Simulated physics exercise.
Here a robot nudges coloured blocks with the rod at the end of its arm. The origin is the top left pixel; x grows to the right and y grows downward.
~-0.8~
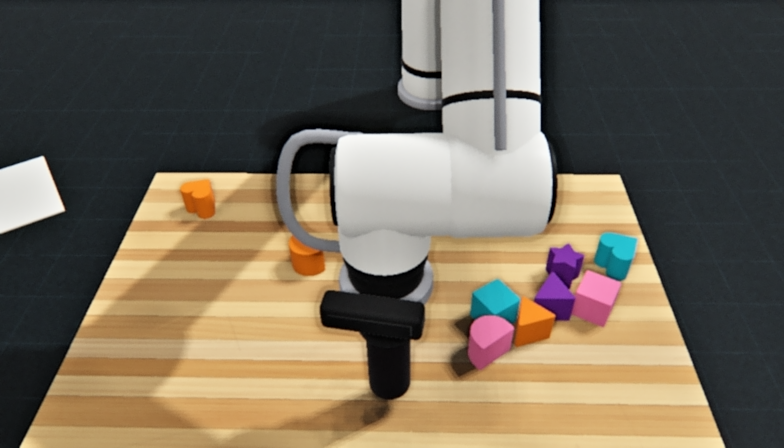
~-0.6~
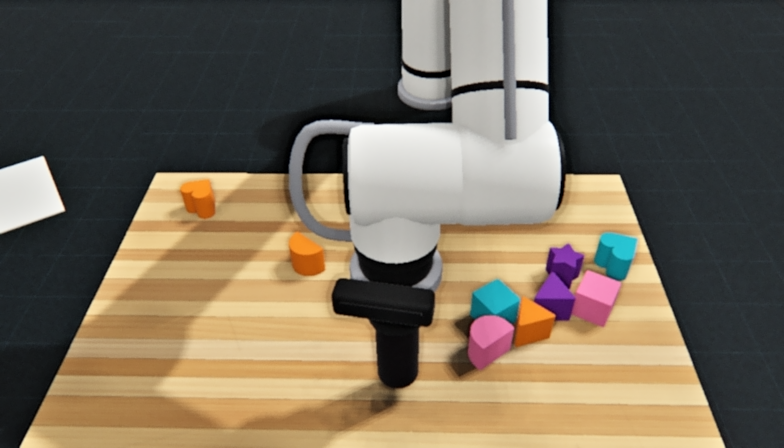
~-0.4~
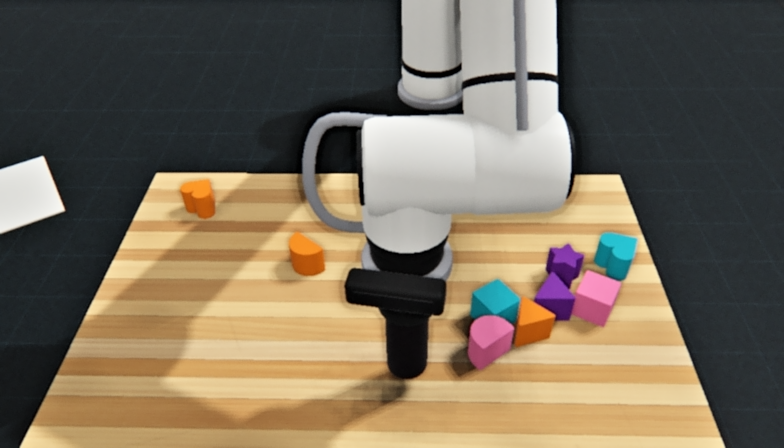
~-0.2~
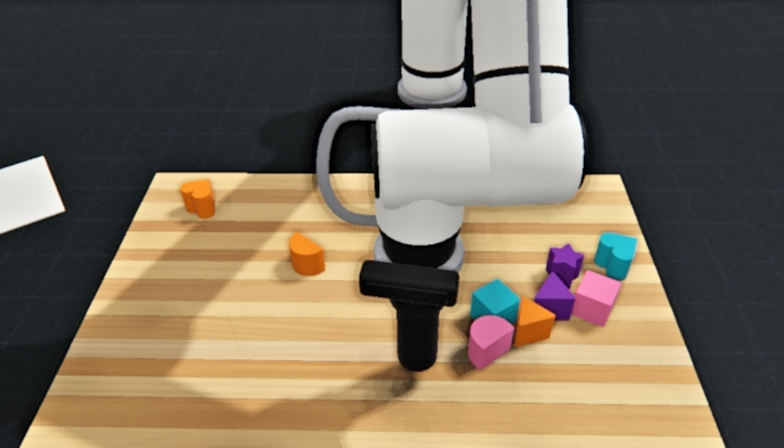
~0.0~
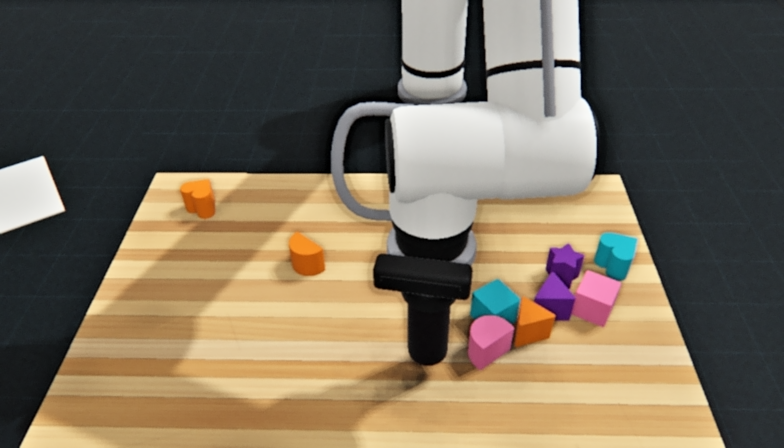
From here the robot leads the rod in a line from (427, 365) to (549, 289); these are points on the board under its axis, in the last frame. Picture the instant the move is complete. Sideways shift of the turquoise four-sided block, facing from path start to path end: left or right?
It's set to shift left.
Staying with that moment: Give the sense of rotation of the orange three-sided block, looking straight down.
From the top: Counterclockwise.
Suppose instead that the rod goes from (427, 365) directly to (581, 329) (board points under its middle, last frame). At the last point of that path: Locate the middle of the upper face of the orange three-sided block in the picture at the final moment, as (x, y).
It will end up at (619, 305).
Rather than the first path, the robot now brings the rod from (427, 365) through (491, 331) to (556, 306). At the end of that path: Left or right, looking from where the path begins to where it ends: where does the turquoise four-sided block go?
The shift is leftward.
What follows on the original path. One third of the way, rod (474, 324); pink half-round block (514, 326), turned 35° clockwise; orange three-sided block (540, 313), turned 35° anticlockwise.
Two thirds of the way, rod (515, 299); pink half-round block (527, 326), turned 60° clockwise; turquoise four-sided block (526, 267), turned 40° anticlockwise; orange three-sided block (550, 313), turned 55° anticlockwise.
At the end, rod (552, 274); pink half-round block (527, 326), turned 60° clockwise; turquoise four-sided block (538, 244), turned 75° anticlockwise; orange three-sided block (550, 313), turned 55° anticlockwise; purple three-sided block (569, 290), turned 20° clockwise; purple star block (573, 250), turned 15° clockwise.
